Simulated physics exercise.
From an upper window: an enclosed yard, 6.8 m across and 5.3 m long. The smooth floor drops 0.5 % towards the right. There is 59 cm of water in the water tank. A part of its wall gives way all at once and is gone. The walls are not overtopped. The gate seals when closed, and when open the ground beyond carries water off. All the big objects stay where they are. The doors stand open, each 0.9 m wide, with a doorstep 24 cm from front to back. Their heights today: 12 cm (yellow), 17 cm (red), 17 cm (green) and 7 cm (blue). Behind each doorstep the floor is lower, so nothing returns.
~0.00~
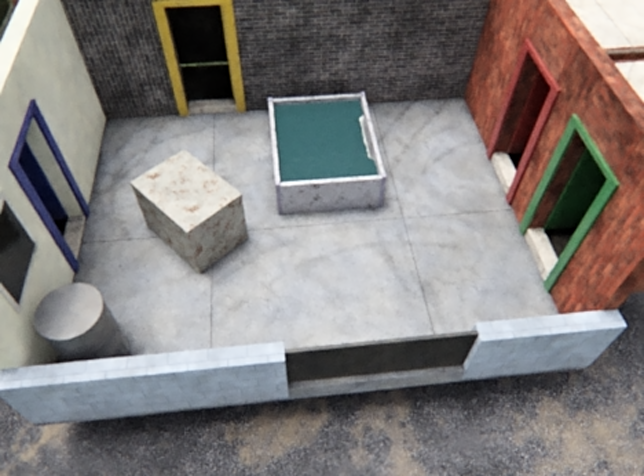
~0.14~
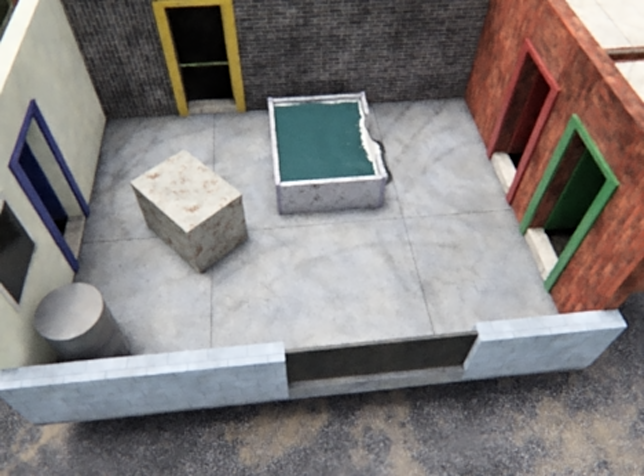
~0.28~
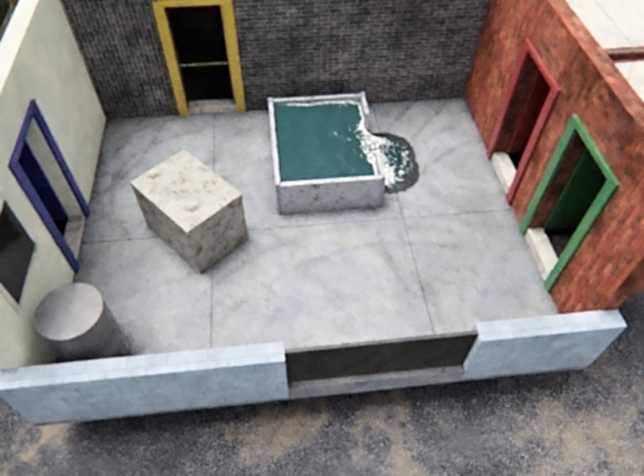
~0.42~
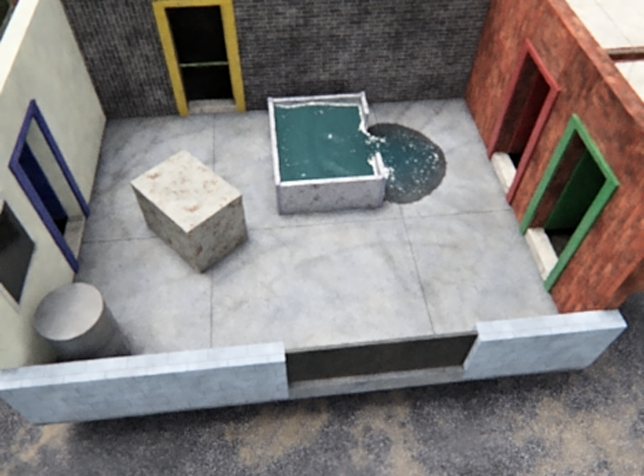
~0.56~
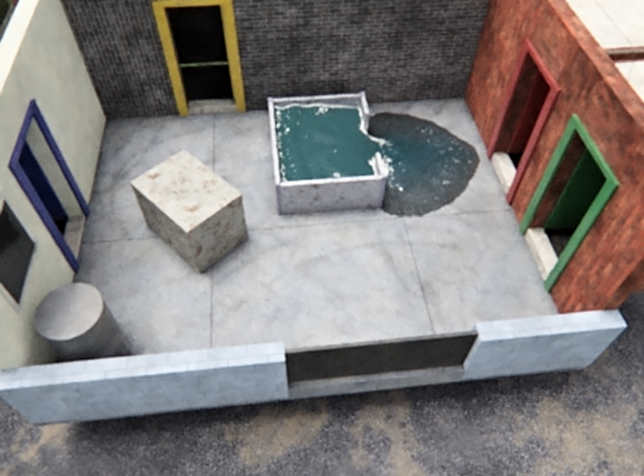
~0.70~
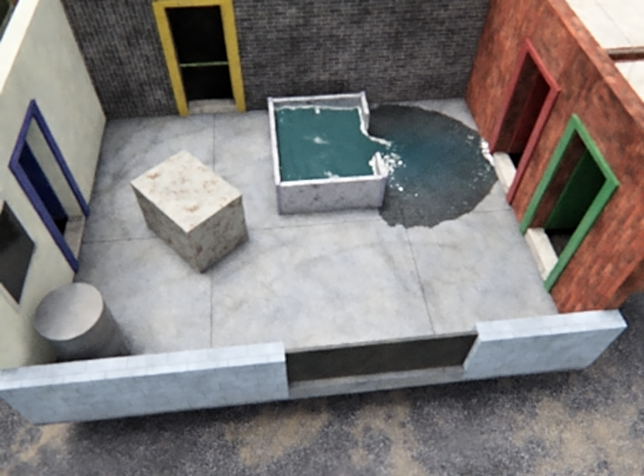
At first, green water lies still in a walled tank in an enclosed yard with blue, yellow, red and green doorways. Part of the tank's right wall gives way, and water pours through the gap, foaming. It spreads across the pale floor in a widening dark pool, reaching close to the red doorway.
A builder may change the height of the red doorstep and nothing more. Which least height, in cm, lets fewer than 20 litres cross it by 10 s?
At least 23 cm or so.
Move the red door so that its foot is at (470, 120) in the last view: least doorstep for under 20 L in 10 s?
Roughly 22 cm.
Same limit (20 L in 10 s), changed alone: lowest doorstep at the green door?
About 6.0 cm at green.
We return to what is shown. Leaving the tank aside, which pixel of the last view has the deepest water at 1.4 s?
At about (458, 100).
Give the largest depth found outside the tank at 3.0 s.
Up to some 22 cm.
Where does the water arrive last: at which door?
The blue one.
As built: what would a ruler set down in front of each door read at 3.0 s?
In cm: Yellow 0, red 19, green 8, blue 0.
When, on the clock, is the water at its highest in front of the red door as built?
At about 1.4 s.
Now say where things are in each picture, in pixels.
In the first picture, still water, 59 cm deep, in the water tank at (323, 140); the red door at (517, 133) is dry.
In the second picture, water pours out at (368, 155) and has run 0.3 m, to (386, 180); about 6 cm deep outside, 59 cm at the back.
In the third picture, water pours out at (368, 156) and has run 0.8 m, to (410, 154); about 9 cm deep outside, 59 cm at the back.
In the fourth picture, the gap is at (368, 155), the front 1.3 m out at (441, 164); the back of the water tank holds 56 cm.
In the fifth picture, the front is at (474, 161), 1.9 m from the gap at (368, 155); 3.0 m2 of floor is wet, 50 cm left at the back.
In the sixth picture, the gap is at (368, 154), the front 2.2 m out at (496, 172); the back of the water tank holds 50 cm; the red door at (517, 133), 2.3 m from the gap, is still 0.1 m from the nearest water.
After 1.4 s water covers 20 % of the floor, deepest (40 cm) near (458, 100); 27 cm at the red door, 18 litres in over its 17 cm doorstep.
After 3.0 s water covers 30 % of the floor, deepest (22 cm) near (558, 331); 19 cm at the red door, 65 litres in over its 17 cm doorstep.
After 10.0 s water covers 95 % of the floor, deepest (8 cm) near (534, 277); 8 cm at the red door, 71 litres in over its 17 cm doorstep.
At the red door as built, the water arrived by 0.8 s and peaked near 27 cm at 1.4 s.
Run again over the same 10 s with other heights there, 49 litres in over 19 cm, 7 litres over 26 cm. The limit of 20 litres is kept from about 23 cm up.
